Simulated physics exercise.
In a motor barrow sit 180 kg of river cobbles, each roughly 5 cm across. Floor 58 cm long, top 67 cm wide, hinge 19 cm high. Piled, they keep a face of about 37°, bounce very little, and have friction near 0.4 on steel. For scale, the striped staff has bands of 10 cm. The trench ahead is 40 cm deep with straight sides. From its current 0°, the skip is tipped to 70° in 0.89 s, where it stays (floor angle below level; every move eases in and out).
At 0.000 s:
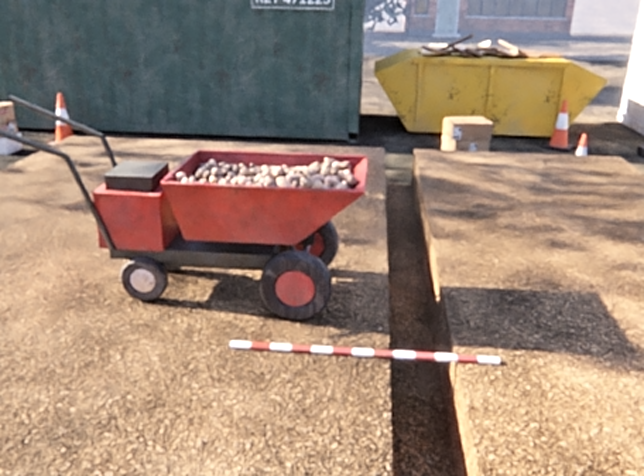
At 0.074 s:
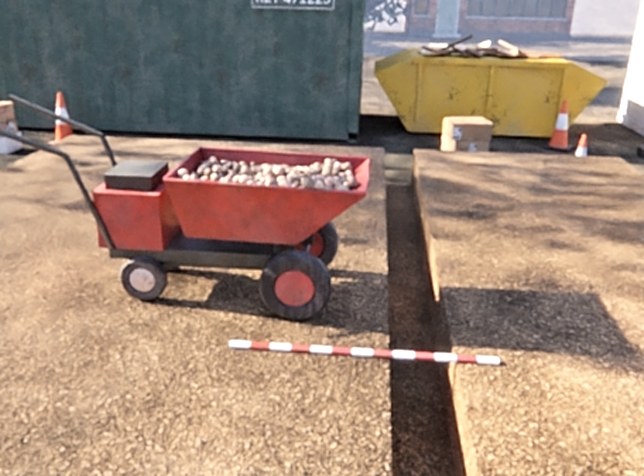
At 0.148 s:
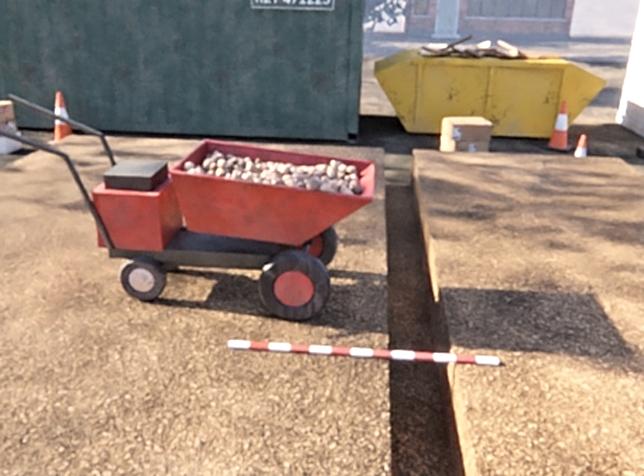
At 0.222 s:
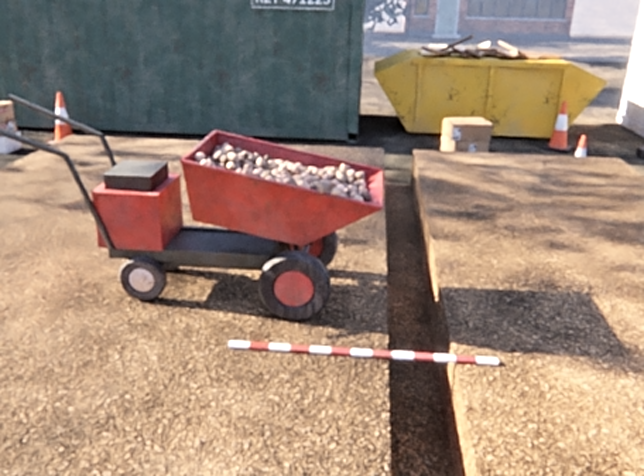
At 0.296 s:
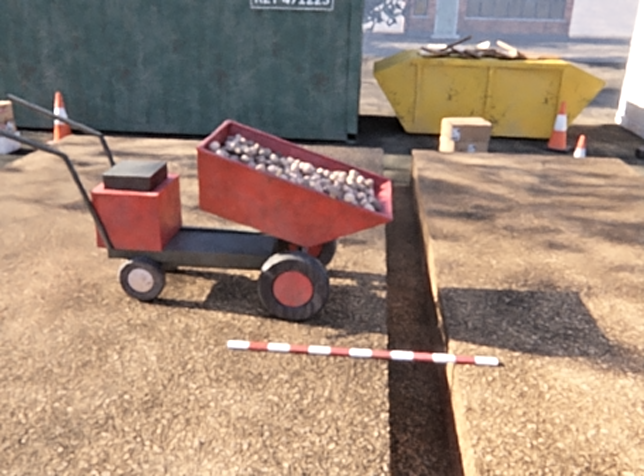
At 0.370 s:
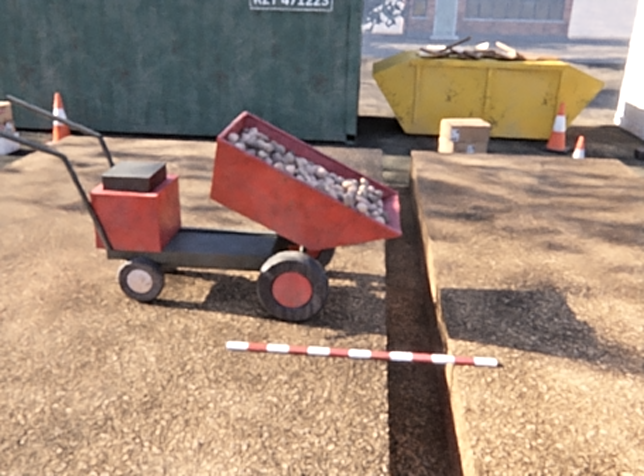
The footage shows a red motor barrow loaded with rounded stones standing beside a straight-sided trench, a striped staff on the ground before it, as its skip steadily tilts forward to the right and the stones shift toward the lowered lip.
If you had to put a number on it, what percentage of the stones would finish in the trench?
I'd put it at about 63 percent.
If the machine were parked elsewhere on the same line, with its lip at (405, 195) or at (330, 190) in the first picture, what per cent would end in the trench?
It'd be around 0 per cent and after that around 95 per cent.
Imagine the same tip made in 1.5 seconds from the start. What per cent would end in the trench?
My guess is near 70 percent.
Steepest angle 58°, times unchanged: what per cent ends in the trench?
Some 60 in a hundred, I'd say.
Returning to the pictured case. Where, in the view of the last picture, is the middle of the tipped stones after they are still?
Middle at around (428, 338), I'd say.
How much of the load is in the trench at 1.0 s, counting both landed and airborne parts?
Approx. 25 % of the load.
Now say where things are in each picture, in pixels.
In the first picture, the skip is at 0°, its lip at (364, 192); the top of the load is at (313, 168).
In the second picture, lip at (367, 194), floor tilted 1°, highest stones at (255, 168); the stones move at 0.3 m/s on average.
In the third picture, lip at (373, 199), floor tilted 5°, highest stones at (229, 162); the stones move at 0.6 m/s on average.
In the fourth picture, lip at (382, 208), floor tilted 11°, highest stones at (231, 154); the stones move at 0.8 m/s on average.
In the fifth picture, lip at (392, 220), floor tilted 18°, highest stones at (235, 144); the stones move at 0.9 m/s on average.
In the sixth picture, lip at (401, 235), floor tilted 26°, highest stones at (250, 136); the stones move at 1.0 m/s on average.
After 0.7 s the floor is at 59°; 100 % in the skip; the foremost stones are at (419, 275).
After 1.0 s the floor is at 70°; 64 % in the skip, 23 % in the trench, 13 % past the trench; the foremost stones are at (482, 297).
After 1.3 s the floor is at 70°; 18 % in the skip, 45 % in the trench, 37 % past the trench; the foremost stones are at (595, 309).
After 3.3 s the floor is at 70°; 0 % in the skip, 63 % in the trench, 37 % past the trench; the foremost stones are past the picture's edge.
